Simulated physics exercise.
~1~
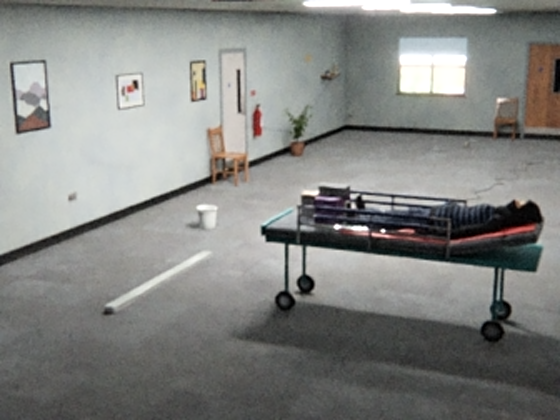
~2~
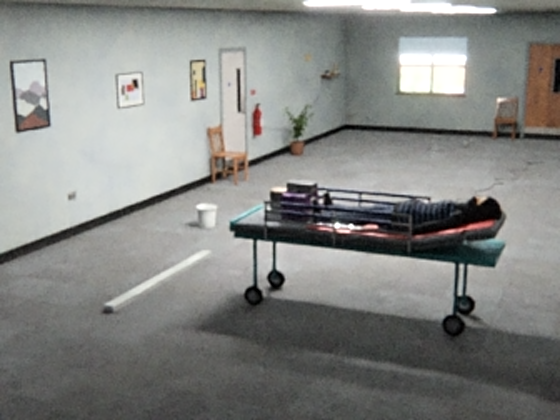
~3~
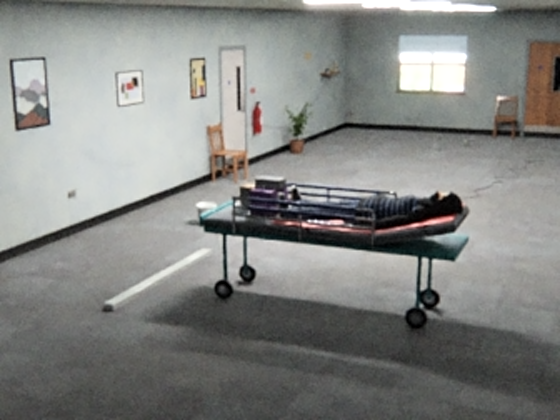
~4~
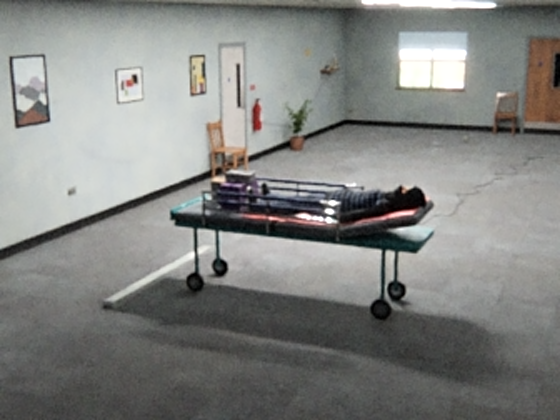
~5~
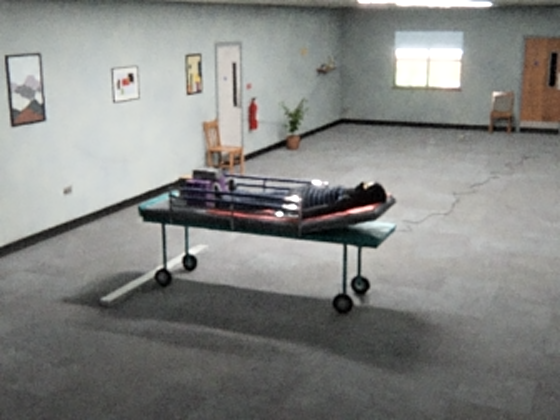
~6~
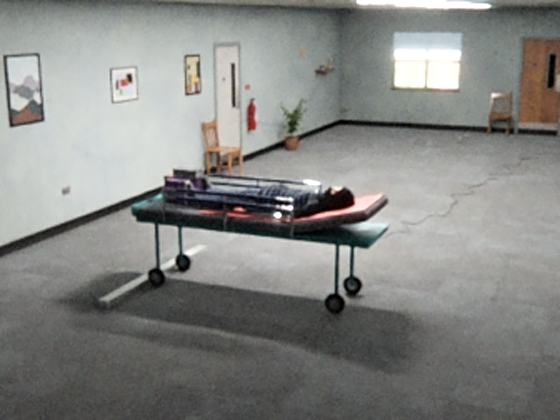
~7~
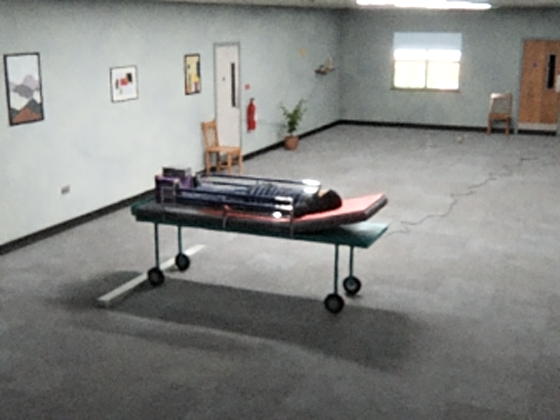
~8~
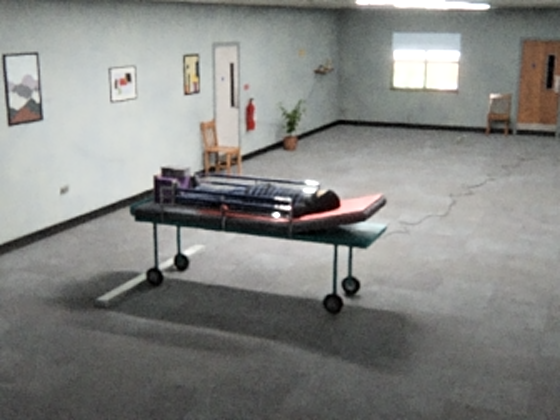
A wheeled trolley rolls left and stops, and the person aboard slides slightly but stays on.
